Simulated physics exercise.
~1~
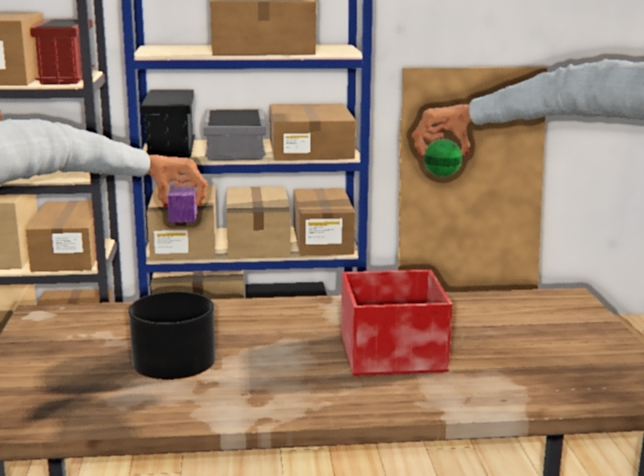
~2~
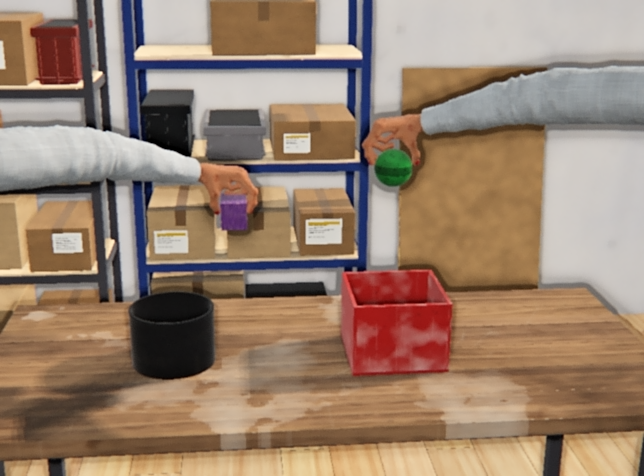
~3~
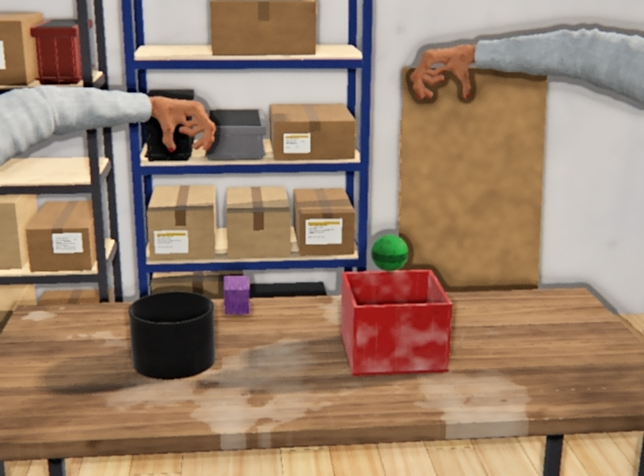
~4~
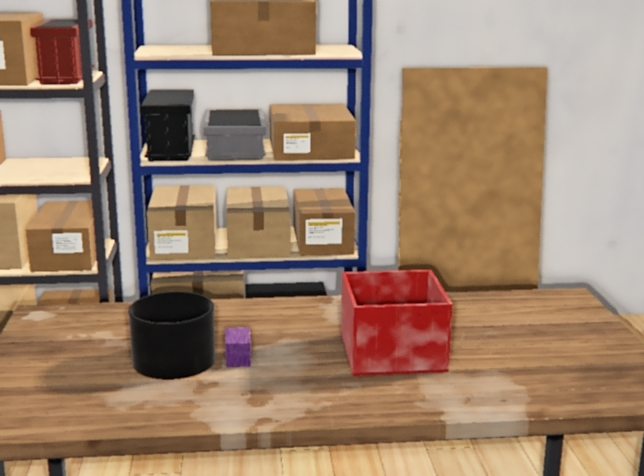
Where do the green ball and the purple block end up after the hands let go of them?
The green ball drops into the red crate and is hidden from view. The purple block misses the black bin and ends up on the table just to the right of it.
